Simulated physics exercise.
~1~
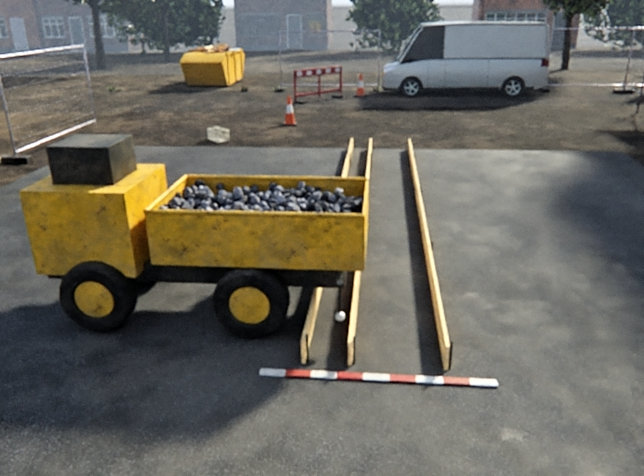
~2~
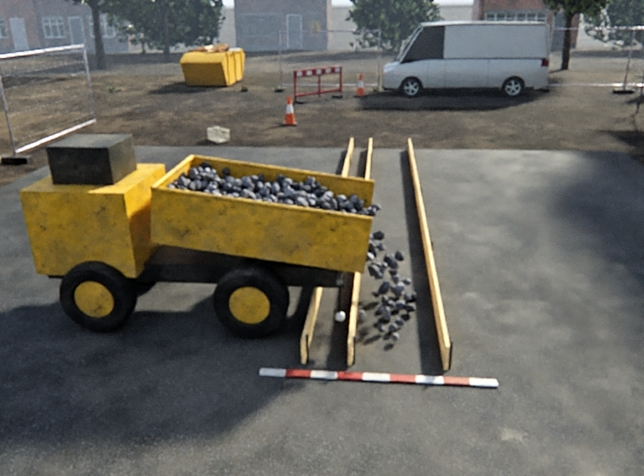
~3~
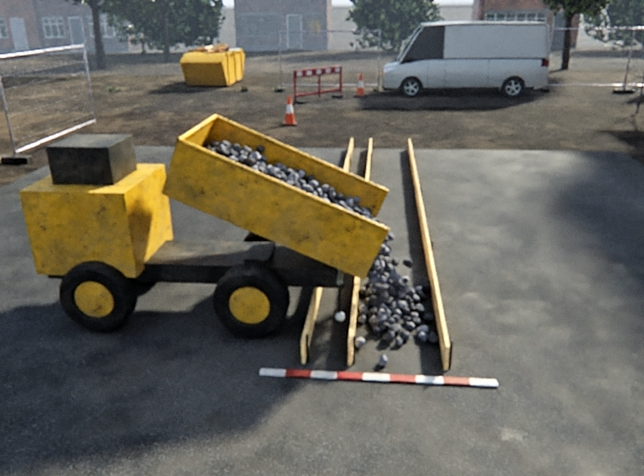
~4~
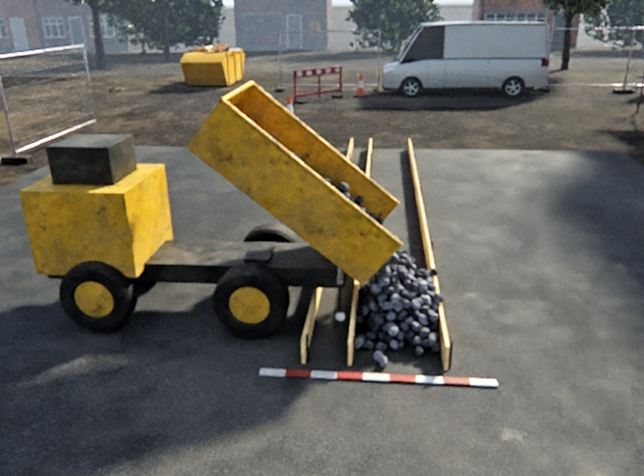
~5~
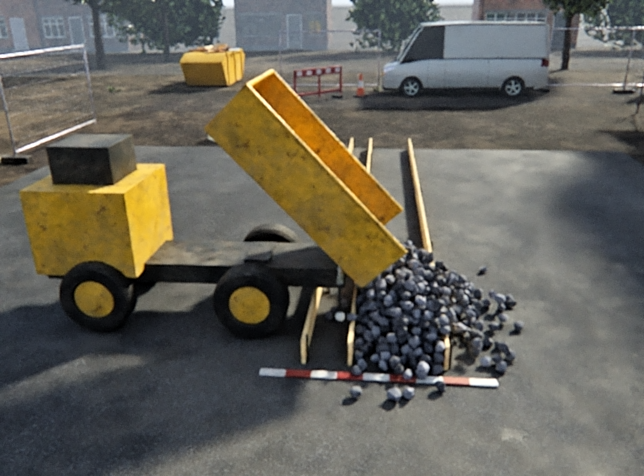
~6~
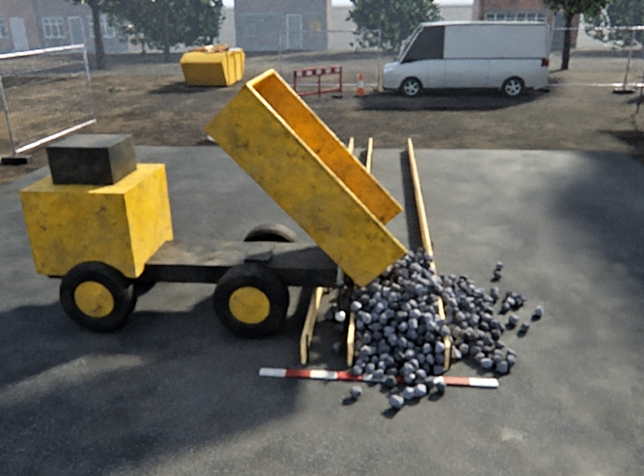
On a paved yard, a yellow tipper raises its bed, spilling dark stones over wooden boards.
